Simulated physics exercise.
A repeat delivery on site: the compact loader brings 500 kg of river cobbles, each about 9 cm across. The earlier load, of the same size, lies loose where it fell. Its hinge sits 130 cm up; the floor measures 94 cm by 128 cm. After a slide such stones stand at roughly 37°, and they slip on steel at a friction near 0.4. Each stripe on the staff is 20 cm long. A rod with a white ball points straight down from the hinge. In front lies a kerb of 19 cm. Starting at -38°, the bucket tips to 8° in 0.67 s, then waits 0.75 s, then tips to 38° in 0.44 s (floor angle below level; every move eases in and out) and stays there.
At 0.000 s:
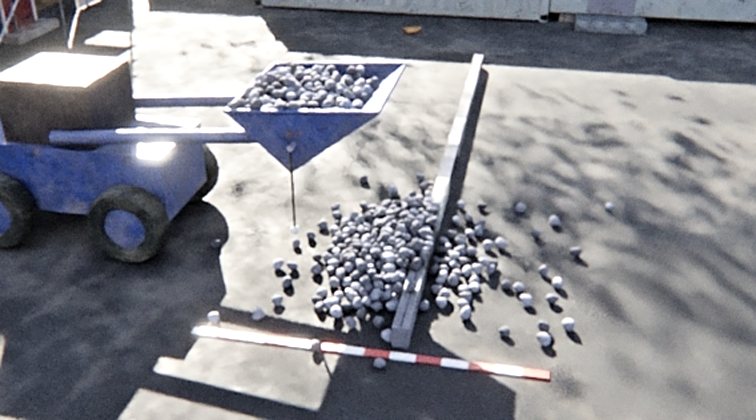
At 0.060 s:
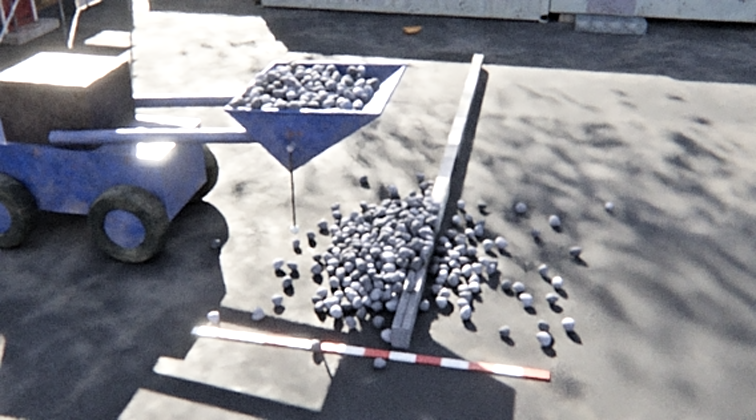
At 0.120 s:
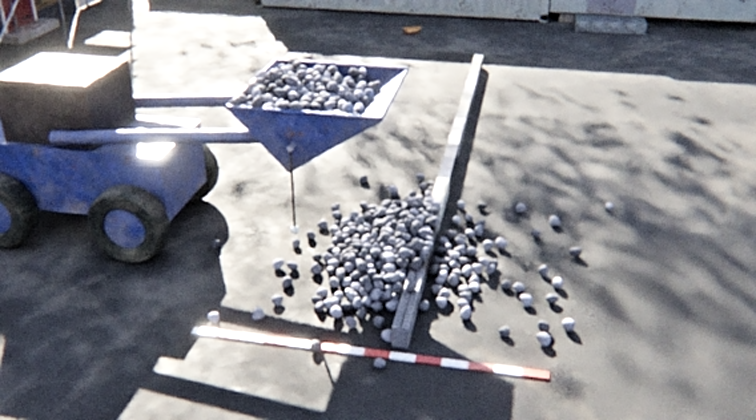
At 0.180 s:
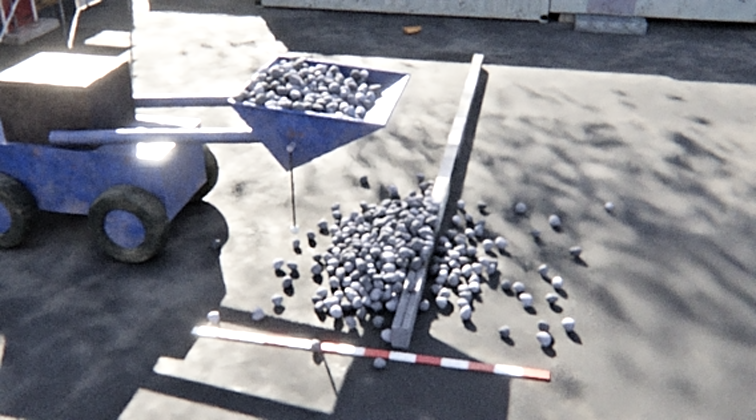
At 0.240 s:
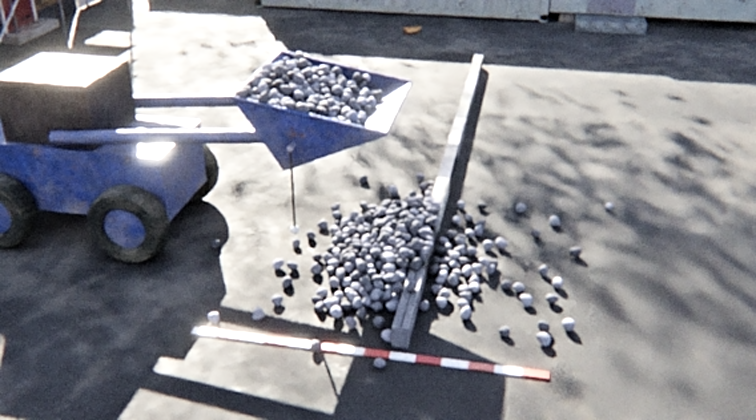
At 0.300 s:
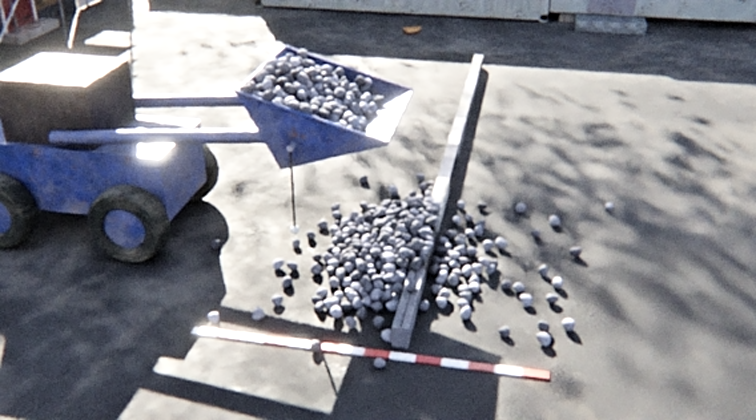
A blue bucket on a small four-wheeled loader hangs at the left of a sunlit, shadow-streaked paved yard, seen from above at an angle. Grey stones fill it, and more lie in a loose heap across a pale kerb, behind a red-and-white staff. The bucket slowly rotates, its right-hand lip dipping slightly while the stones inside shift a little; the loader, heap and camera stay still.
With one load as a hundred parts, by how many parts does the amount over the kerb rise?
Some 42 per cent is added.
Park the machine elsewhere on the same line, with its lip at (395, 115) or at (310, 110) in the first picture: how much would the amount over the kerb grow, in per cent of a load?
About 70 and 0 per cent.
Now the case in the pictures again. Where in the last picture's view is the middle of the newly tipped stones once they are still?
Around (413, 240).
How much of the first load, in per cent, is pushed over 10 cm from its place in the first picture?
Roughly 15 per cent of them.
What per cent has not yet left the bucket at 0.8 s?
It holds some 100 per cent.
After 0.5 s the floor is at 1°; in per cent of one load, 100 in the bucket, 86 on this side of the kerb, 14 over the kerb; the foremost stones are at (565, 277).
After 0.8 s the floor is at 8°; in per cent of one load, 100 in the bucket, 86 on this side of the kerb, 14 over the kerb; the foremost stones are at (565, 277).
After 2.3 s the floor is at 38°; in per cent of one load, 19 in the bucket, 147 on this side of the kerb, 33 over the kerb; the foremost stones are at (565, 277).
After 5.1 s the floor is at 38°; in per cent of one load, 0 in the bucket, 143 on this side of the kerb, 56 over the kerb; the foremost stones are at (569, 253). Net gain over the kerb, 42.
